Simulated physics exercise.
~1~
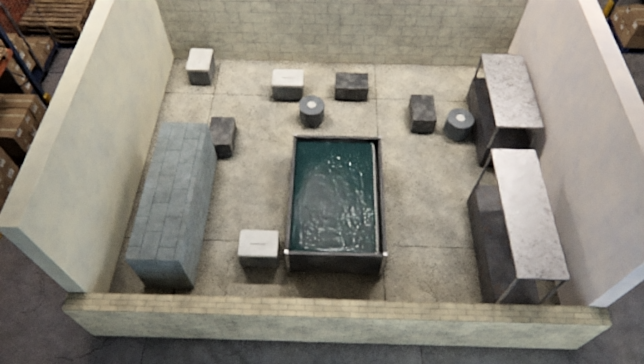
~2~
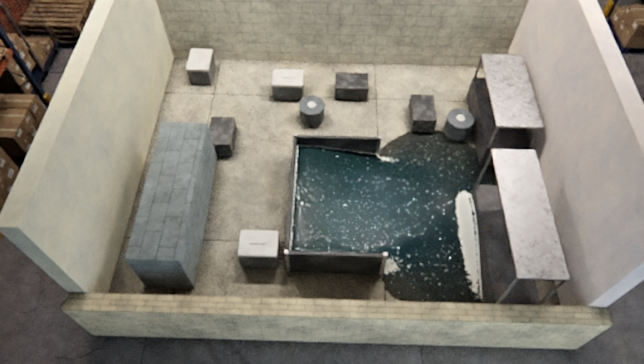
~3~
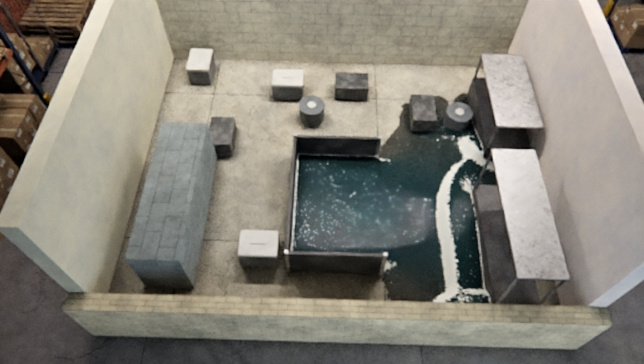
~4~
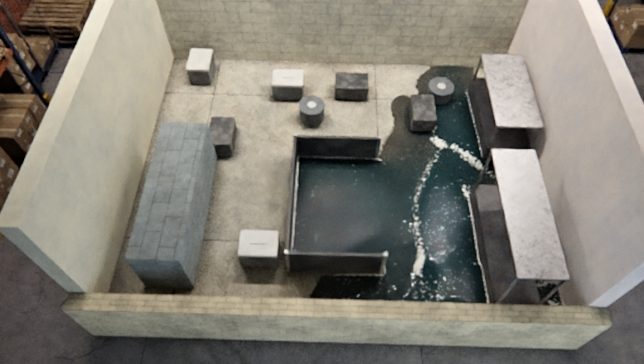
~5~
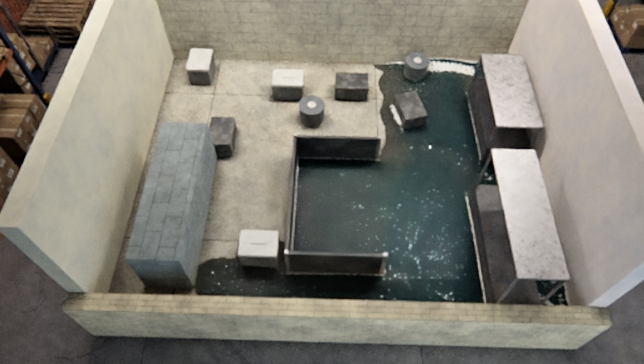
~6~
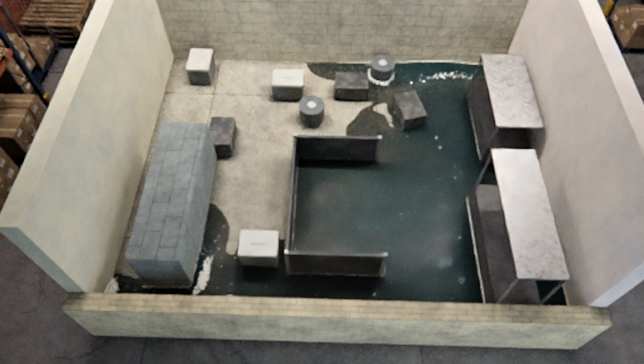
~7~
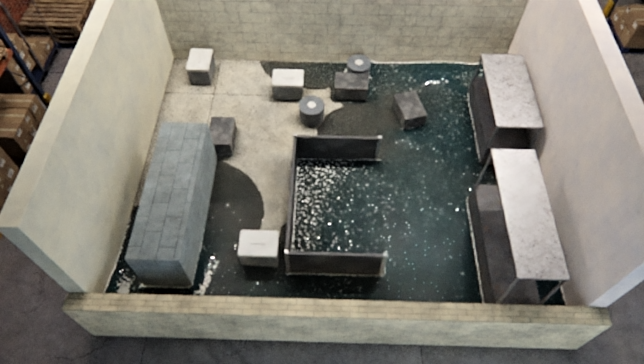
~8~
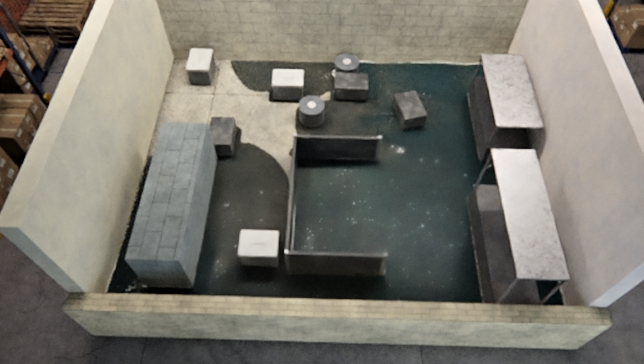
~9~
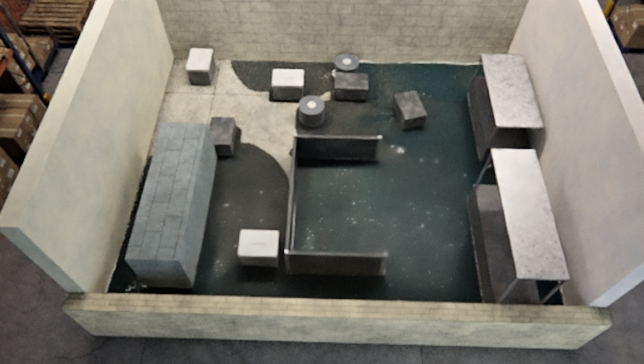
Walled warehouse bay flooding as a tank's right side bursts, water carrying one grey tub leftward along the back before settling.
